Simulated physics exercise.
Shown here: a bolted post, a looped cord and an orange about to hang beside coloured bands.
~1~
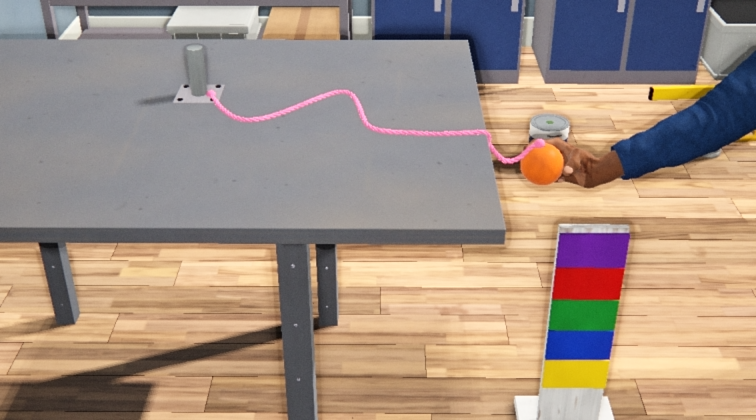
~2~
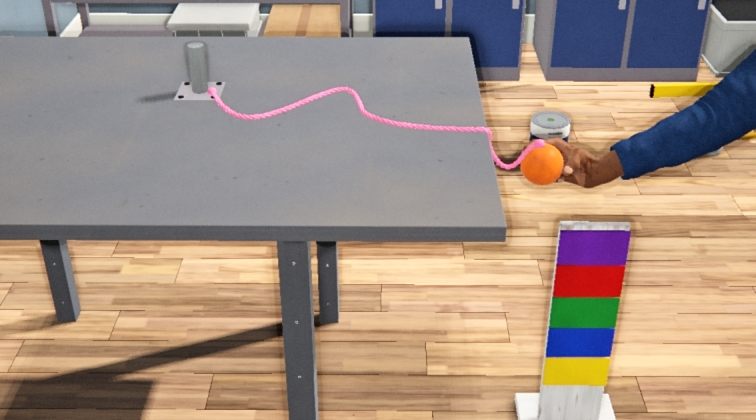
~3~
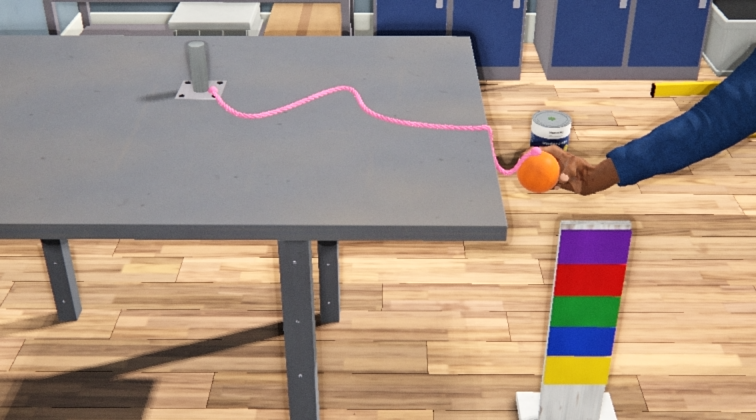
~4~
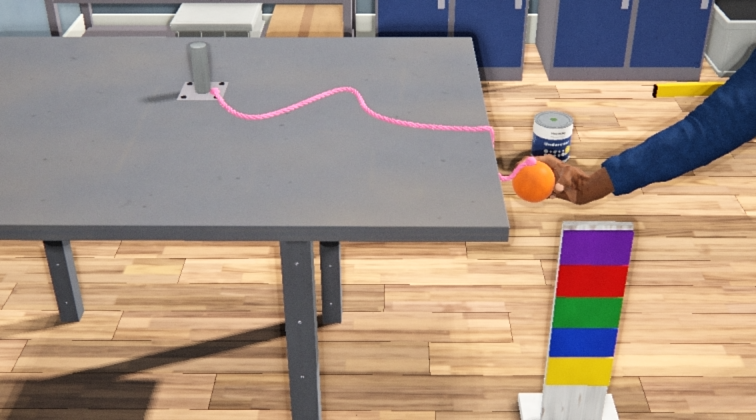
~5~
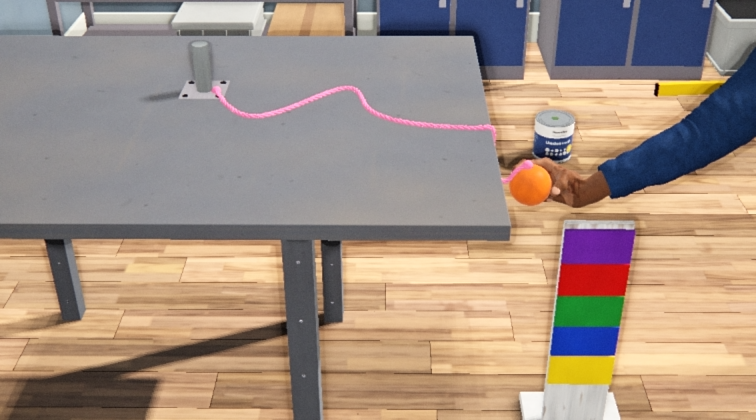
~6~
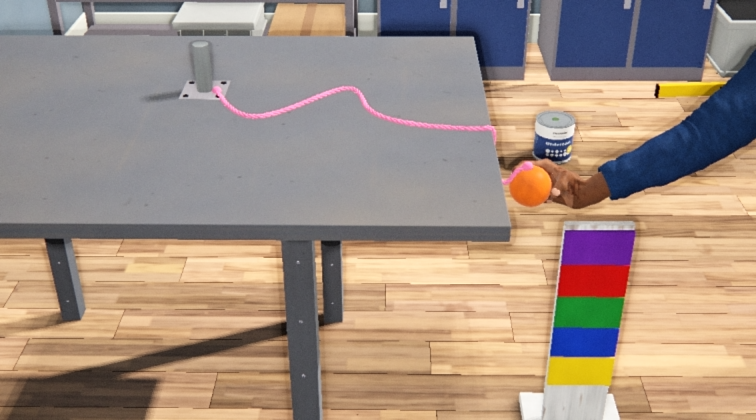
The video shows a hand holding an orange tied to a pink cord that runs across a grey table from a metal post, then lowering it slightly and moving it a little left, above a stand with coloured bands.
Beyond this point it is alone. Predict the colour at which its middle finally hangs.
Prediction: Green.
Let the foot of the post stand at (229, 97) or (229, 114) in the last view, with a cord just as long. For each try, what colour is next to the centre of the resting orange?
Blue; blue.
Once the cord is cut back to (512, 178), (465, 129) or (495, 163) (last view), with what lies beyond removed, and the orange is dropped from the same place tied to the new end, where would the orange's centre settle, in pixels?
Taking them in turn, it's about (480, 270), then about (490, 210), and finally about (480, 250).
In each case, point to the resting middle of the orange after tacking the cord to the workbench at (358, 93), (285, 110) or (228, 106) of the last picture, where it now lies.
The three spots are (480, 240), (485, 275) and (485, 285), in that order.
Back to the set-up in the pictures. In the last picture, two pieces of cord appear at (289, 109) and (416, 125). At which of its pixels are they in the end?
Roughly at (331, 97), and the other roughly at (487, 140).
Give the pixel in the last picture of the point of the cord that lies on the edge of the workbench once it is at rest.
Check around (386, 118) - that's where it is.
Soon after, orange near (450, 283); level with green.
Then, orange near (493, 292); level with green.
At rest, orange near (477, 291); level with green. At green.
